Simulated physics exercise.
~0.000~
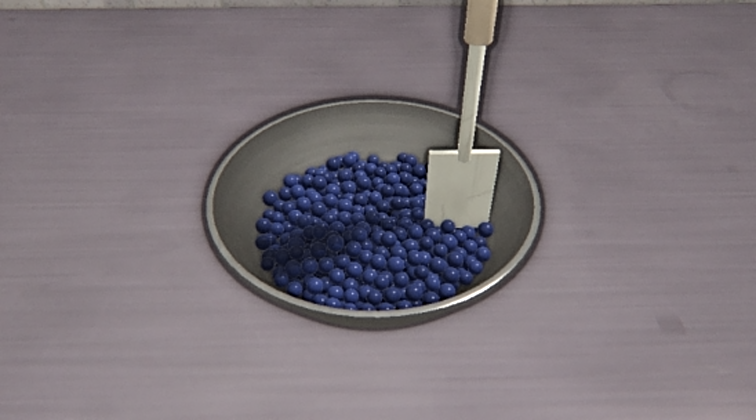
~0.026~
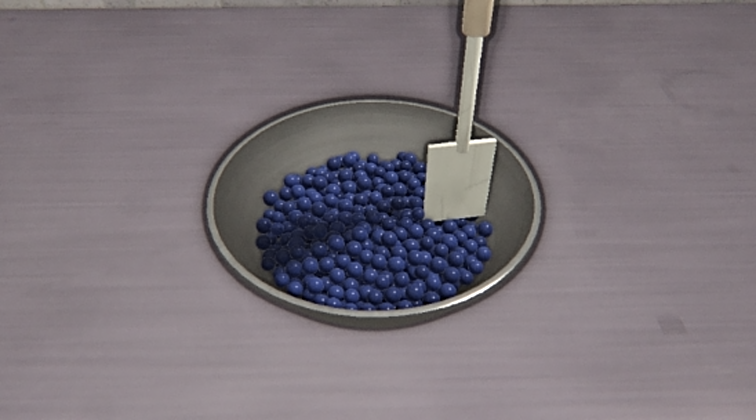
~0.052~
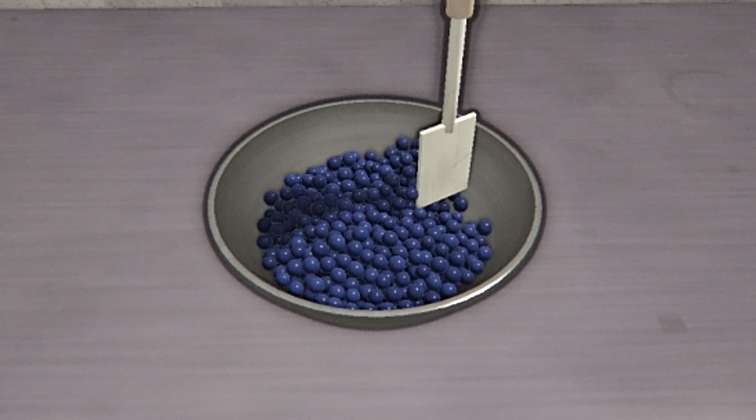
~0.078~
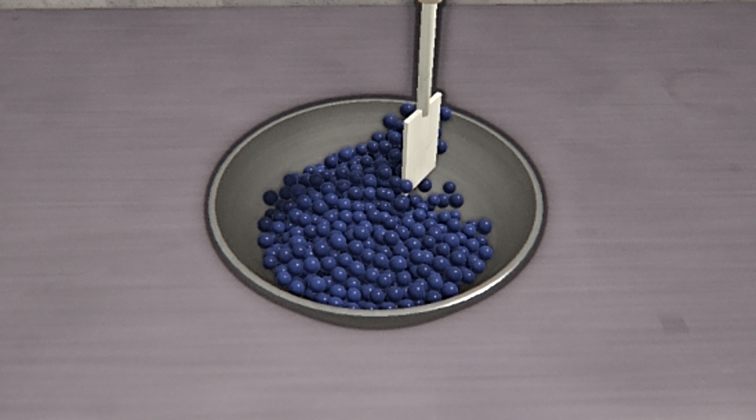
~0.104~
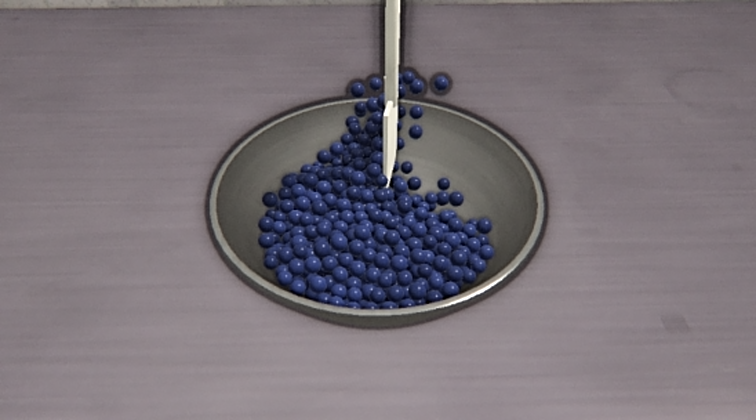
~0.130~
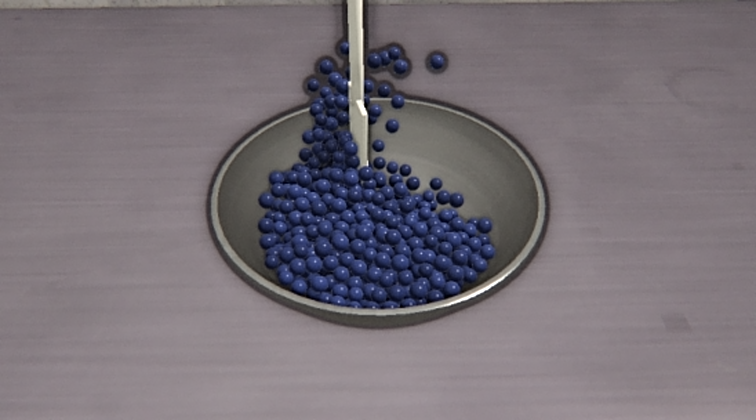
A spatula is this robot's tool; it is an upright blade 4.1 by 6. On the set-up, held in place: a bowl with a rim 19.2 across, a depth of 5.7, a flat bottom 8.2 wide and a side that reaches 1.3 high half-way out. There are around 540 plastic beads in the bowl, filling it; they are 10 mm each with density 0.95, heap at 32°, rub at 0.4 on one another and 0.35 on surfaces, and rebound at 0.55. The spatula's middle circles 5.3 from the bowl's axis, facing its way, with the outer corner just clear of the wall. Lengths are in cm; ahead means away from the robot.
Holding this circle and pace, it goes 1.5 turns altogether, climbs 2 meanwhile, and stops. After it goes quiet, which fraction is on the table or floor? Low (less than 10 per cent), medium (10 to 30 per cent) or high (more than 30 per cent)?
The share is medium, between 10 and 30 per cent.
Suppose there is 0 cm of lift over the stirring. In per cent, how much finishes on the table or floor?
My guess is close to 40 per cent.
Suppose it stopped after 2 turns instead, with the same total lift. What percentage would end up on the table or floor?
I'd expect around 30 per cent.
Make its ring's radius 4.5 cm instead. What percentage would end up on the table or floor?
Around 30 in a hundred, in that case.
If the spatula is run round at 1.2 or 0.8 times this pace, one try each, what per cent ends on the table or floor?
25 % and 15 %.
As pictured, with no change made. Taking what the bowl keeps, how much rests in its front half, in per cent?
Roughly 55 per cent.
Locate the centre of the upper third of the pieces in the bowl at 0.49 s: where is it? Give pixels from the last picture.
Near (394, 224).
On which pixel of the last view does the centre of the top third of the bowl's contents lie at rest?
I'd put it at about (385, 231).
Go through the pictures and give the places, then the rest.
Spatula neck at (467, 130), 0° round; upper third of the load around (373, 221), from x 265 to 485, top at y 160; 536 in the bowl, in the first frame.
Spatula neck at (465, 121), 8° round; upper third of the load around (374, 220), from x 265 to 485, top at y 160, in the second frame.
Spatula neck at (451, 102), 30° round; upper third of the load around (379, 211), from x 265 to 485, top at y 145, in the third frame.
Spatula neck at (424, 86), 54° round; upper third of the load around (375, 205), from x 265 to 485, top at y 110, in the fourth frame.
Spatula neck at (391, 77), 79° round; upper third of the load around (365, 197), from x 265 to 485, top at y 80; 535 in the bowl, 1 in flight or on the tool, in the fifth frame.
Spatula neck at (357, 76), 103° round; upper third of the load around (343, 194), from x 265 to 485, top at y 50; 529 in the bowl, 7 in flight or on the tool, in the sixth frame.
After 0.31 s, 270° round, highest piece 10 above the table; 463 in the bowl, 30 on the table or floor, 43 in flight or on the tool.
After 0.49 s, 78° round, highest piece 8 above the table; 425 in the bowl, 95 on the table or floor, 16 in flight or on the tool.
After 0.78 s, 180° round, highest piece 4 above the table; 421 in the bowl, 115 on the table or floor.
After 1.48 s, 180° round, highest piece 4 above the table; 421 in the bowl, 115 on the table or floor.
At rest, 421 in the bowl, 115 on the table or floor. That is 21 % on the table or floor.
